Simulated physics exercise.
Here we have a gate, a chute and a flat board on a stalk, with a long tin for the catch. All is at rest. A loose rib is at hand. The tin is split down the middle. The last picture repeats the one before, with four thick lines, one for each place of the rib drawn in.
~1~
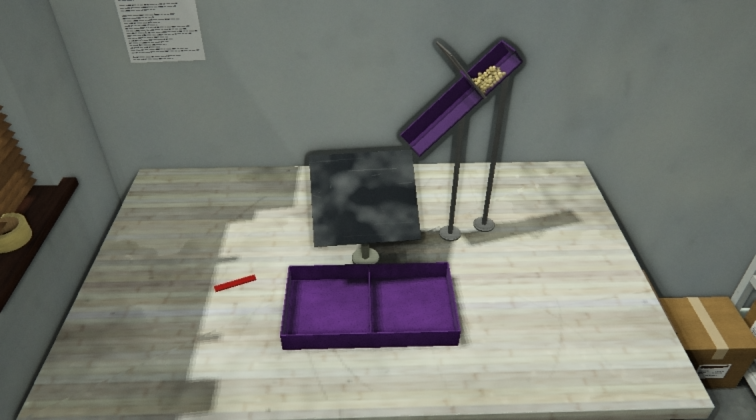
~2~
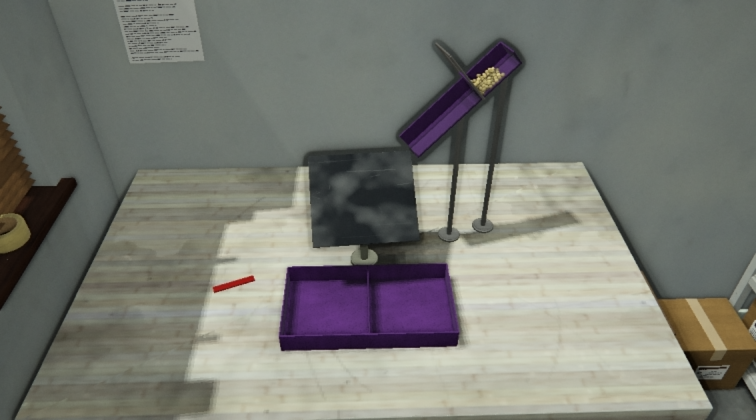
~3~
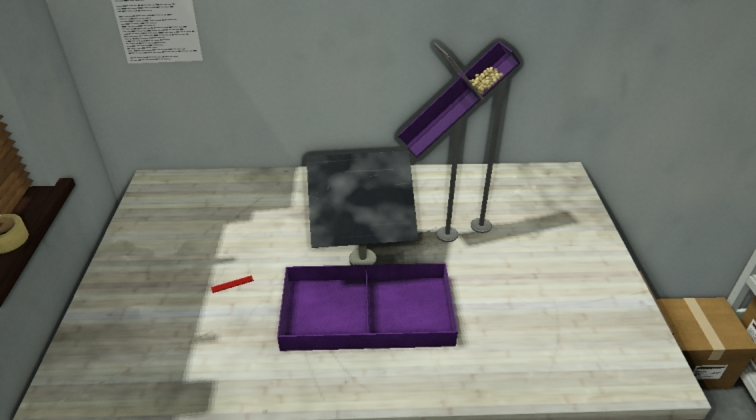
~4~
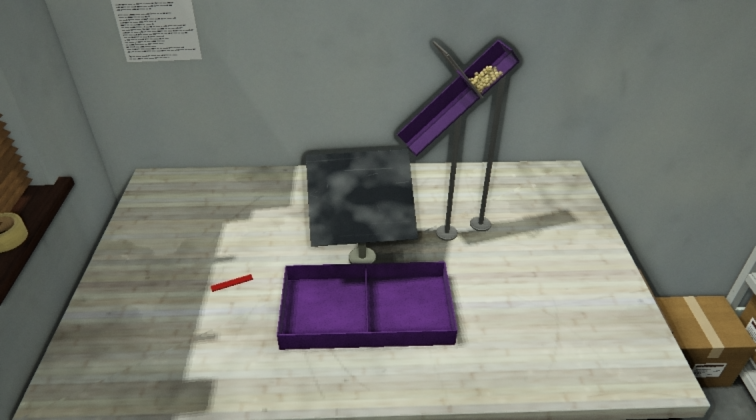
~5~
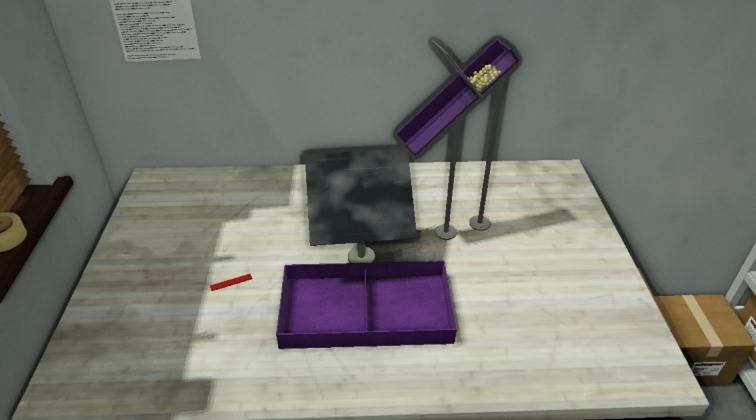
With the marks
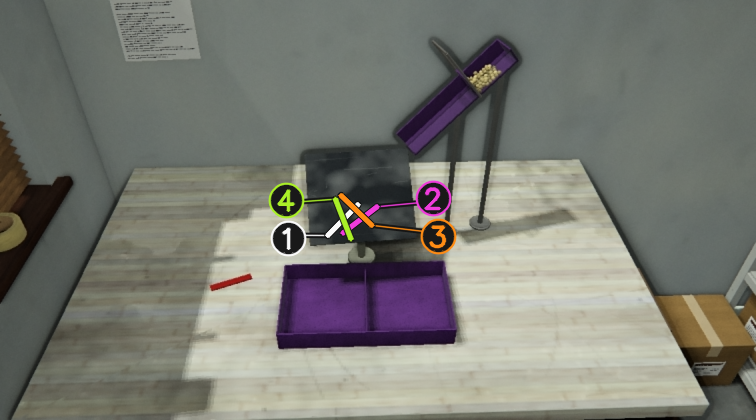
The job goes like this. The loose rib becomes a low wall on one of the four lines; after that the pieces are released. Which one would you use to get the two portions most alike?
Go for 4.
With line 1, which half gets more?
More lands on the left.
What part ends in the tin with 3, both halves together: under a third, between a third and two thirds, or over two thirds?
Line 3 gives over two thirds.
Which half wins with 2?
Left.
On the marked copy, line 1 from (357, 204) to (327, 235); line 2 from (377, 206) to (343, 233); line 3 from (341, 195) to (371, 225); line 4 from (335, 199) to (350, 238).
With 1, of what is caught, the bulk in the left half, close to a quarter in the right.
With 2, of what is caught, the bulk in the left half, close to a quarter in the right.
With 3, of what is caught, a small share in the left half, all but a few in the right.
With 4, of what is caught, close to half in the left half, close to half in the right.
